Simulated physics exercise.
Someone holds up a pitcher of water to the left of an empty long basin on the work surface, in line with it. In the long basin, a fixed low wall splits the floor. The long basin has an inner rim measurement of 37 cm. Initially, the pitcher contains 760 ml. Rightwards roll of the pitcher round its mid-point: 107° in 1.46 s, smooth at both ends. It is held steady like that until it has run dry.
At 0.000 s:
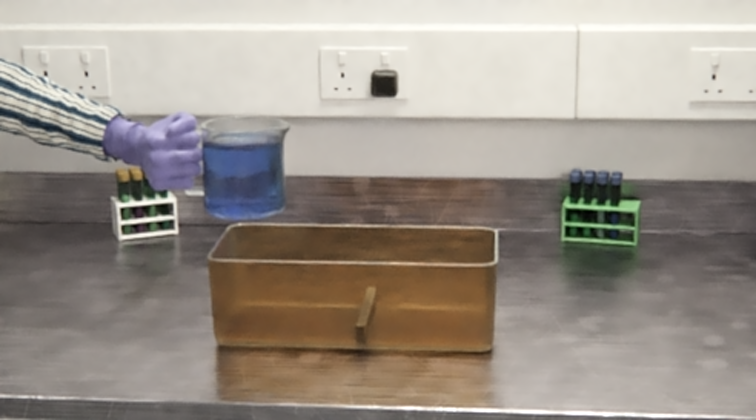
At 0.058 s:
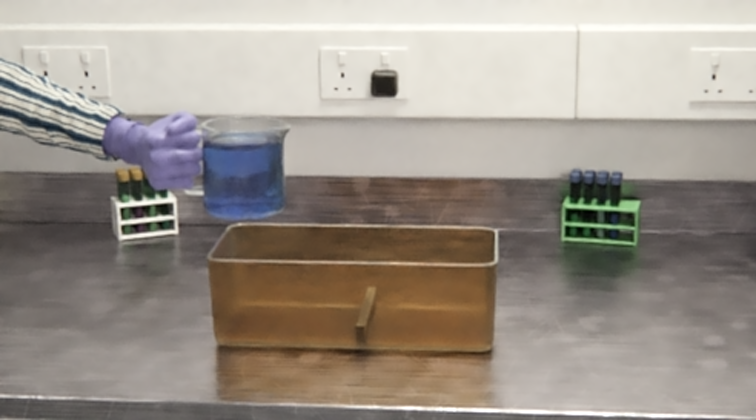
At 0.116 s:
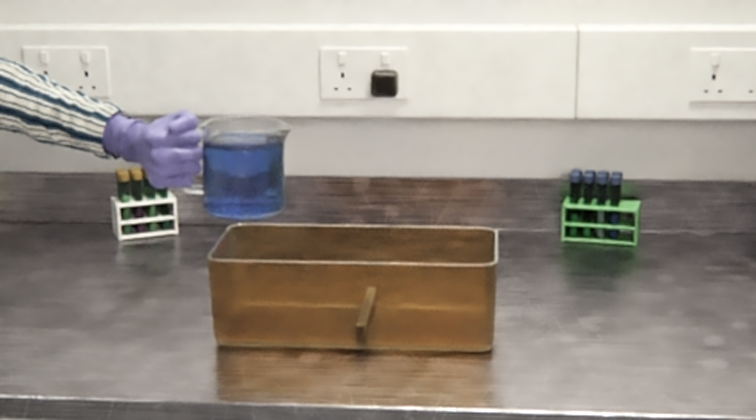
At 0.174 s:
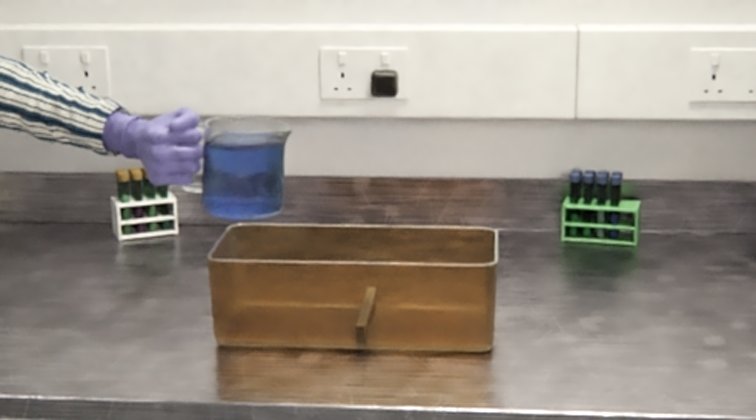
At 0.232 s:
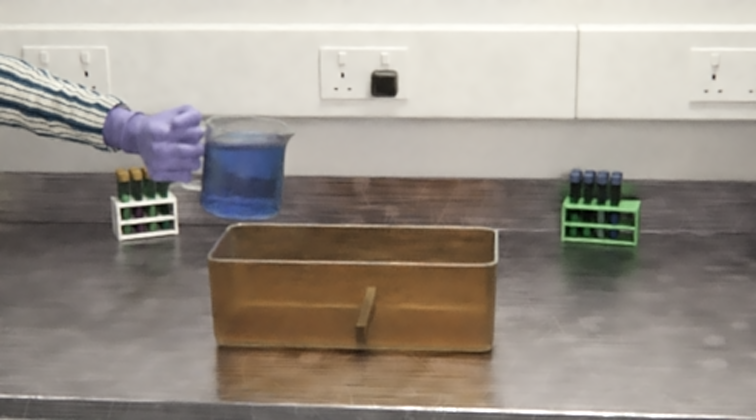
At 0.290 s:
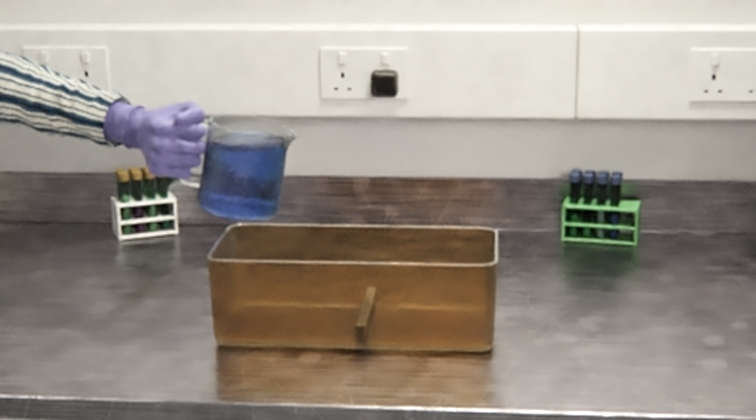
Above an empty long basin, a gloved hand slowly tilts a pitcher of blue water rightwards.
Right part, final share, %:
25 %.
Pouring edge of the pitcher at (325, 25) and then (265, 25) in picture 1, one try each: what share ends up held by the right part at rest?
About 85 %, then about 30 %.
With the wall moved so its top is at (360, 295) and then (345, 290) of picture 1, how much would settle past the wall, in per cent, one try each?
First try about 25 %, second try about 55 %.
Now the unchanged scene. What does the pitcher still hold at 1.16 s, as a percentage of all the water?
What remains is about 30 percent of it all.
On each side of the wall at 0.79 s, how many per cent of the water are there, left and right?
I'd say some 5 on the left and some 0 on the right.
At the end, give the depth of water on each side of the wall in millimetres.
I'd say close to 20 mm on the left, close to 8 mm on the right.
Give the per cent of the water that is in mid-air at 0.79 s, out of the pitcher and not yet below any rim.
Estimate: About 10 % of all of it.
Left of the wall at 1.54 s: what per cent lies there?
About 76 percent.
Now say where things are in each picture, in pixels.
It leans 0°; its right rim is at (290, 126); the water meets the walls at (206, 138) and (281, 139); the long basin's rim runs from (219, 243) to (496, 247); the wall's top is at (367, 306), in the first picture.
It leans 0°; its right rim is at (290, 126); the water meets the walls at (207, 138) and (282, 139), in the second picture.
It leans 2°; its right rim is at (291, 127); the water meets the walls at (207, 138) and (283, 139), in the third picture.
It leans 4°; its right rim is at (293, 129); the water meets the walls at (208, 138) and (283, 139), in the fourth picture.
It leans 7°; its right rim is at (295, 132); the water meets the walls at (209, 139) and (285, 139), in the fifth picture.
It leans 10°; its right rim is at (297, 135); the water meets the walls at (210, 140) and (288, 139), in the sixth picture.
Then, 0.79 s in, the tilt is 61° and 84 per cent is still to pour, 5 is left of the wall and 0 right of it.
Then, 1.16 s in, the tilt is 96° and 30 per cent is still to pour, 41 is left of the wall and 16 right of it.
Then, 1.54 s in, the tilt is 107° and 2 per cent is still to pour, 75 is left of the wall and 20 right of it.
Then, 1.96 s in, the tilt is 107° and 0 per cent is still to pour, 74 is left of the wall and 25 right of it.
Finally, 74 per cent lies left of the wall, 25 right of it and 1 outside.
